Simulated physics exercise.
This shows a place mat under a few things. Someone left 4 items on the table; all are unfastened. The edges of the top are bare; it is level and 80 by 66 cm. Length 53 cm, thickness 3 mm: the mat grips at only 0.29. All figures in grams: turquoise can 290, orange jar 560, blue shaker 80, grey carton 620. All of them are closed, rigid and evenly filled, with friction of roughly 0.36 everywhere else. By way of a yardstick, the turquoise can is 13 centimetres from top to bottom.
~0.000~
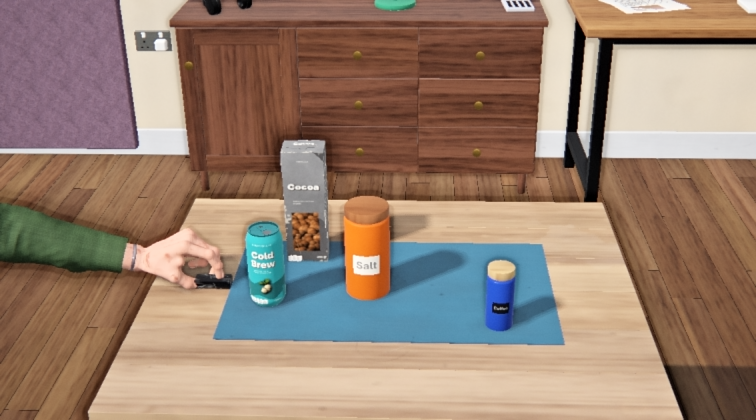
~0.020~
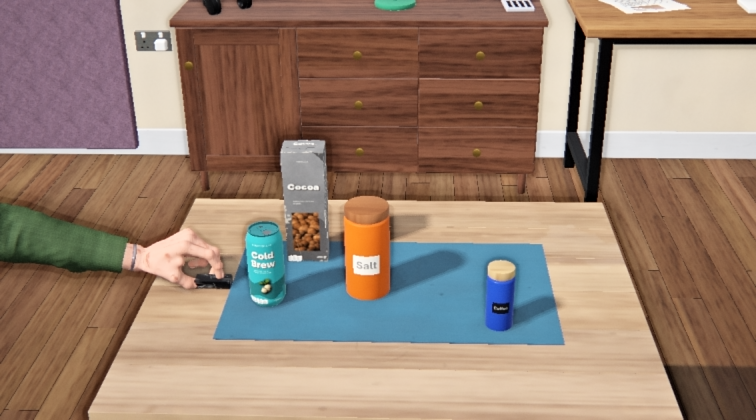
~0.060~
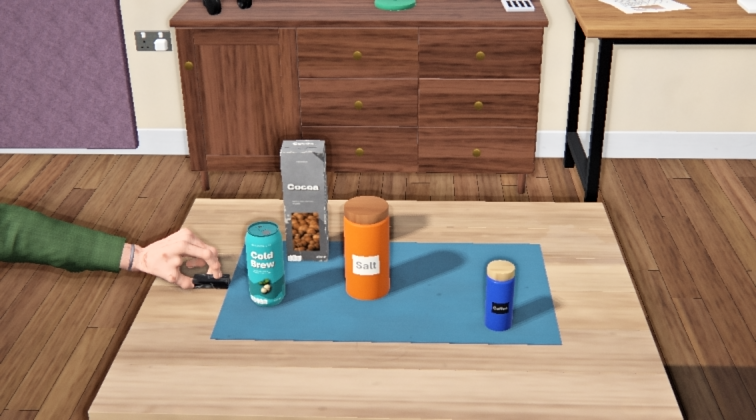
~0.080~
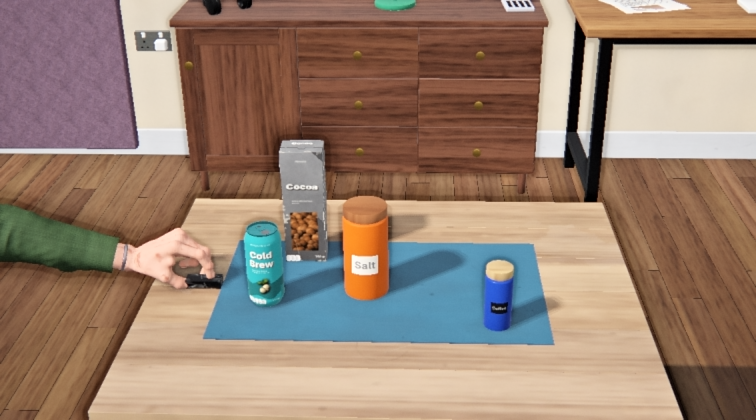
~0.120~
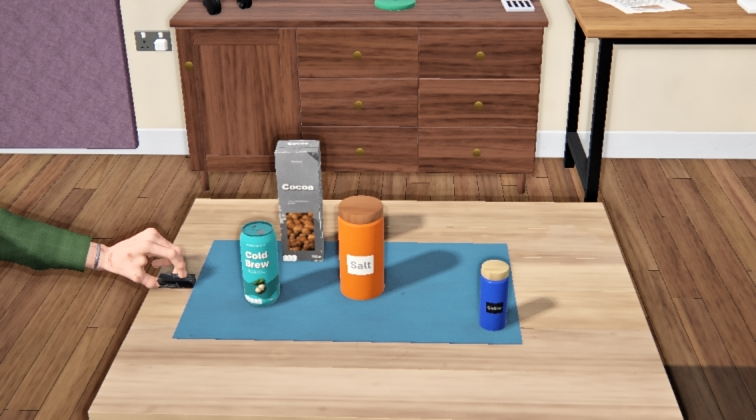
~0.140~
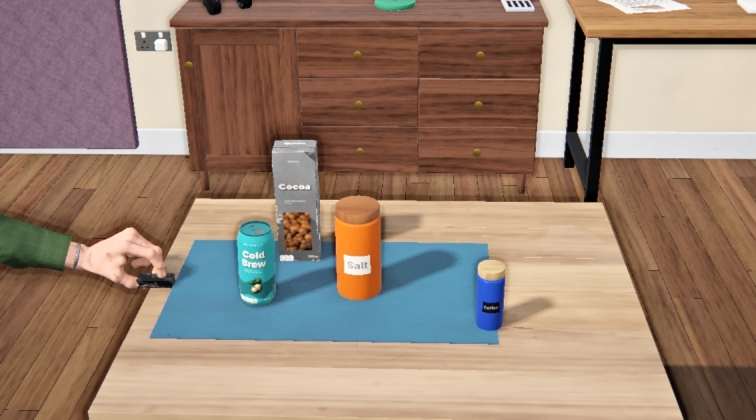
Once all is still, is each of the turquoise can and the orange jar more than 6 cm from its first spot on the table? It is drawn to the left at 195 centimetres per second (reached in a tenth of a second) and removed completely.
The turquoise can: Yes; the orange jar: Yes.
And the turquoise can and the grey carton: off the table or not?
Once it settles, the turquoise can has gone out of bounds; as for the grey carton, it has gone out of bounds.
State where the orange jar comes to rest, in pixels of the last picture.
Close to (218, 266).
After 0.34 s, mat pulled 49 cm; turquoise can leaning 8° near (185, 262); orange jar leaning 6° near (293, 247); grey carton leaning 34°.
After 0.64 s, mat pulled 95 cm; turquoise can and grey carton now off the table; orange jar on its side near (225, 260); blue shaker slid 3 cm.
After 0.84 s, mat pulled 95 cm; orange jar on its side near (218, 266); blue shaker slid 3 cm.
By the end (1.3 s), off the table, turquoise can and grey carton; tipped over on the table, orange jar; blue shaker in place, give or take 6 cm. Seen from the same camera at the end, orange jar near (218, 266).
